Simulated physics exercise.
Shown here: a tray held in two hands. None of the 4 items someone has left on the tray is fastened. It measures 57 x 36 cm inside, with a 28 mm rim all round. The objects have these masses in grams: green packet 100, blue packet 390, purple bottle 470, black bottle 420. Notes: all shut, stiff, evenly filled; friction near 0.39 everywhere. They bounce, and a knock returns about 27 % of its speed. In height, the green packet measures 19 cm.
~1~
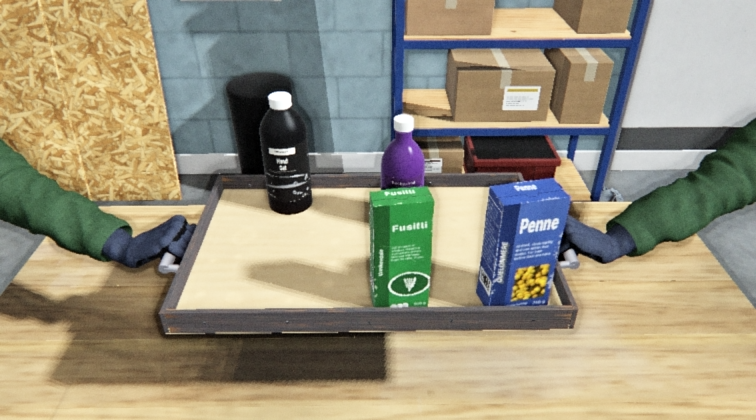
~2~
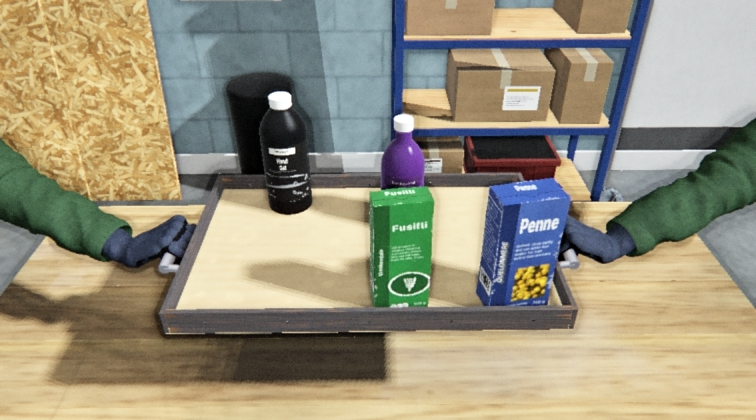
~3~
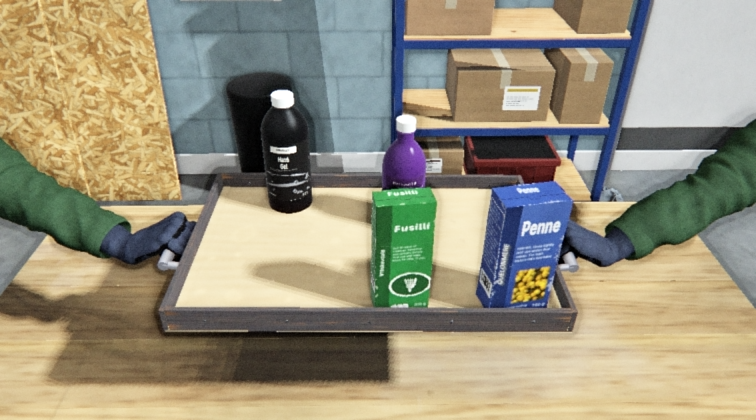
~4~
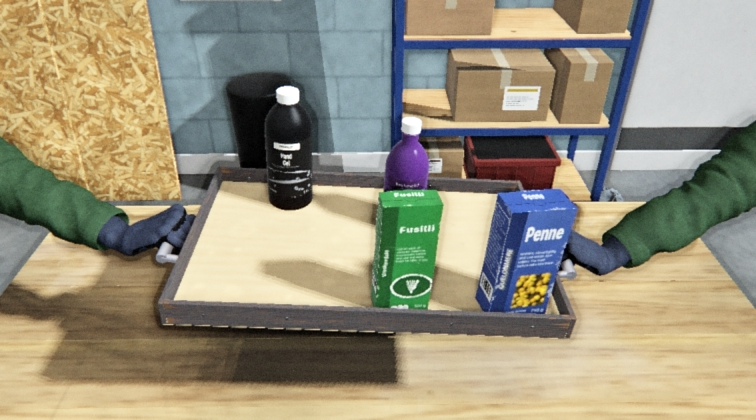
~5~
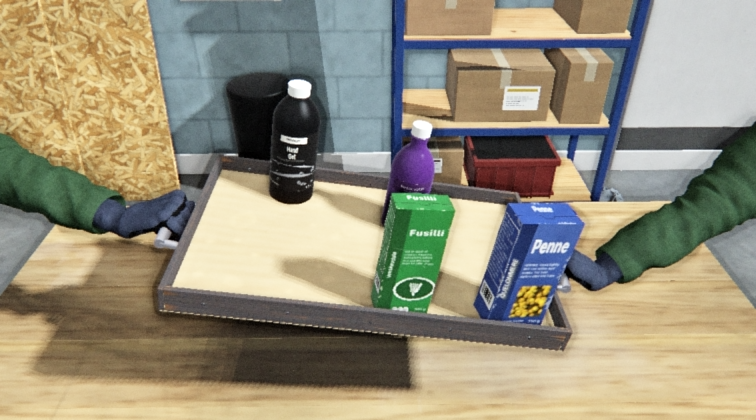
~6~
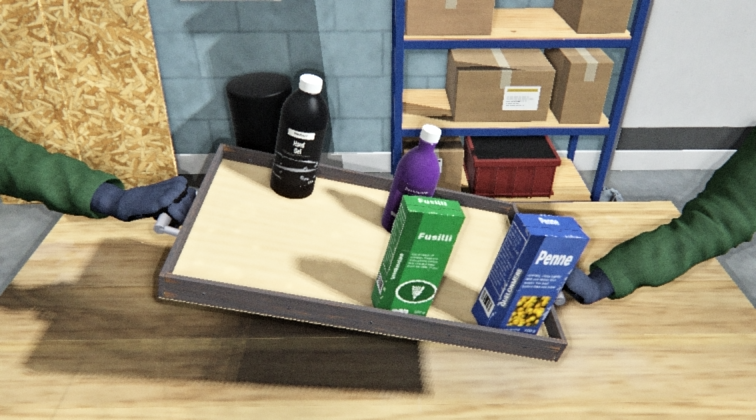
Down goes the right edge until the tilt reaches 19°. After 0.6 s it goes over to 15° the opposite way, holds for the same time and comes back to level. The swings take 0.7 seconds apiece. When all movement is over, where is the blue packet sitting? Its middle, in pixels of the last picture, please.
I would say it sits at (522, 248).
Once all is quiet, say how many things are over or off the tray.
Total count: 0.
Then, 1.20 s on from there, tilt 3°, right edge down.
Then, 1.50 s on from there, tilt 15°, left edge down.
In the end, all 4 under 5 cm from the start. At the end, from the last picture's camera, blue packet near (522, 248).
